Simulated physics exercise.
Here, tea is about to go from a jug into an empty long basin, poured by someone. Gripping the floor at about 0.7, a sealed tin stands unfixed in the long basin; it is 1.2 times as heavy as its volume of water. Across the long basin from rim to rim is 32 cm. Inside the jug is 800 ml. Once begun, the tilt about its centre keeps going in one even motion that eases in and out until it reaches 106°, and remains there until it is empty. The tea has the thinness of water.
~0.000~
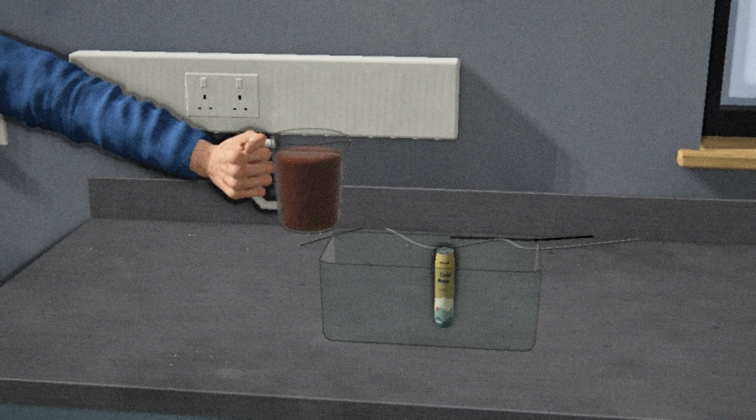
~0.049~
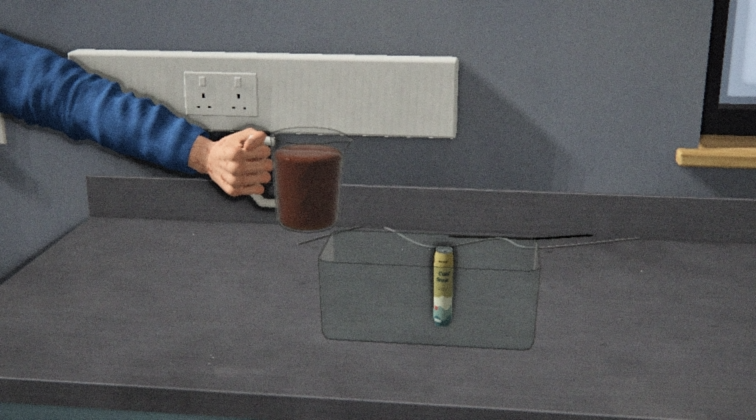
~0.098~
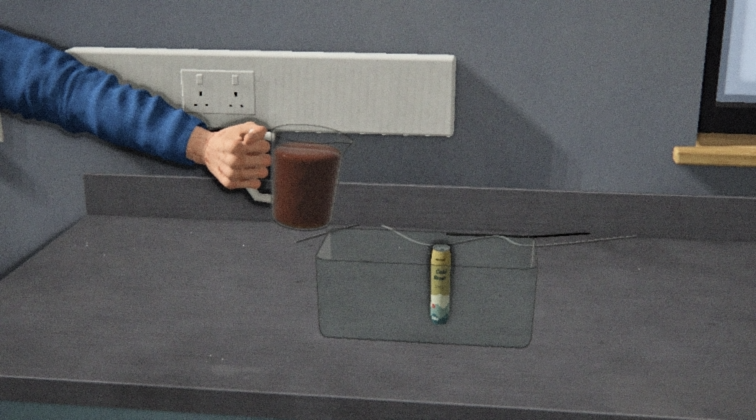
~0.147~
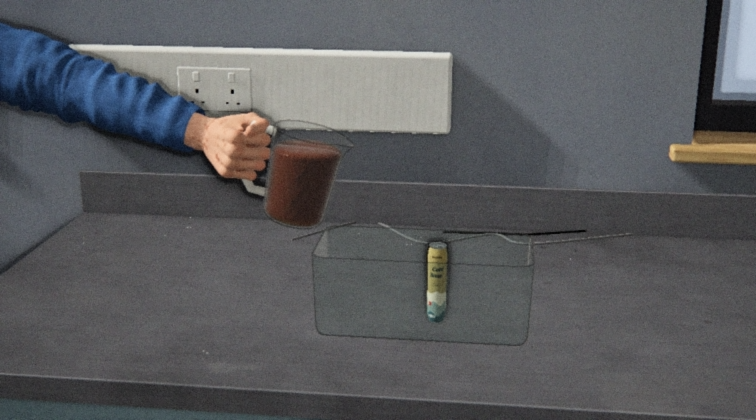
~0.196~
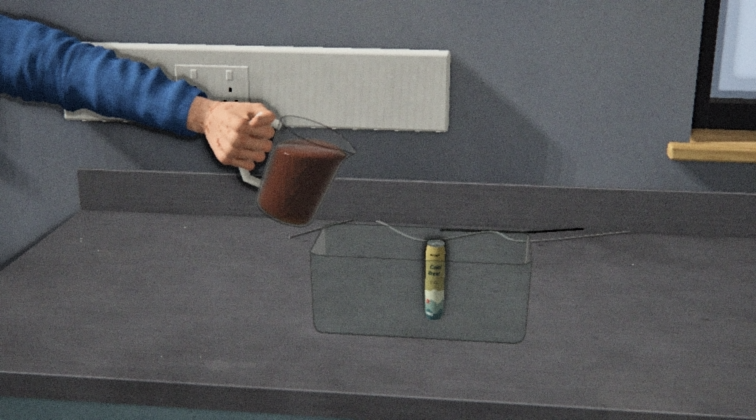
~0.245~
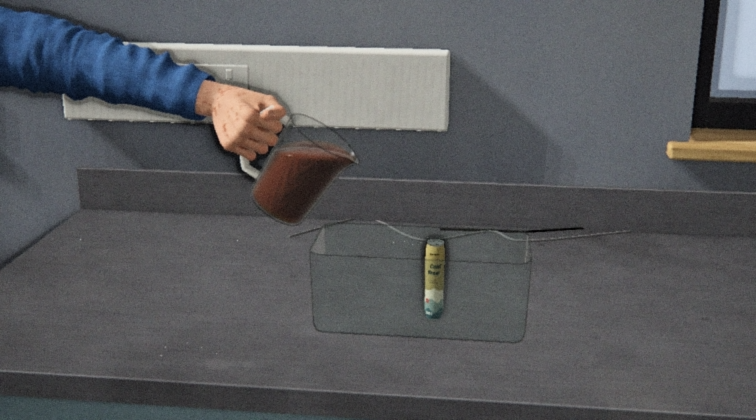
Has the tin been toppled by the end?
No, it survives.
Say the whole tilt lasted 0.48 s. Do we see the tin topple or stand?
Outcome - the tin remains standing.
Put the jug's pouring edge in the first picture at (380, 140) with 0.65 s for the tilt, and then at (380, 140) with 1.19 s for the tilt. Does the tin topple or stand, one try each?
Trial 1 - tin tips; trial 2 - tin tips.
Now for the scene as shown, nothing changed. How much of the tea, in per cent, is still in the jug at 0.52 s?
Remaining: Near 62 % of the total.
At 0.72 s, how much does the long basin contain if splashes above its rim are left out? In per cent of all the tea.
About 74 %.
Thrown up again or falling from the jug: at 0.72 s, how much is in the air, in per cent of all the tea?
10 per cent or so.
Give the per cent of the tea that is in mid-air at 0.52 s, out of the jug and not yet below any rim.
At that moment, about 18 percent.
After 0.52 s the tilt is 95° and 62 per cent is still to pour; the tin stands where it began.
After 0.72 s the tilt is 106° and 17 per cent is still to pour; the tin stands where it began.
After 0.92 s the tilt is 106° and 2 per cent is still to pour; the tin stands where it began.
After 1.15 s the tilt is 106° and 0 per cent is still to pour; the tin stands where it began.
In the end the tin stands where it began.
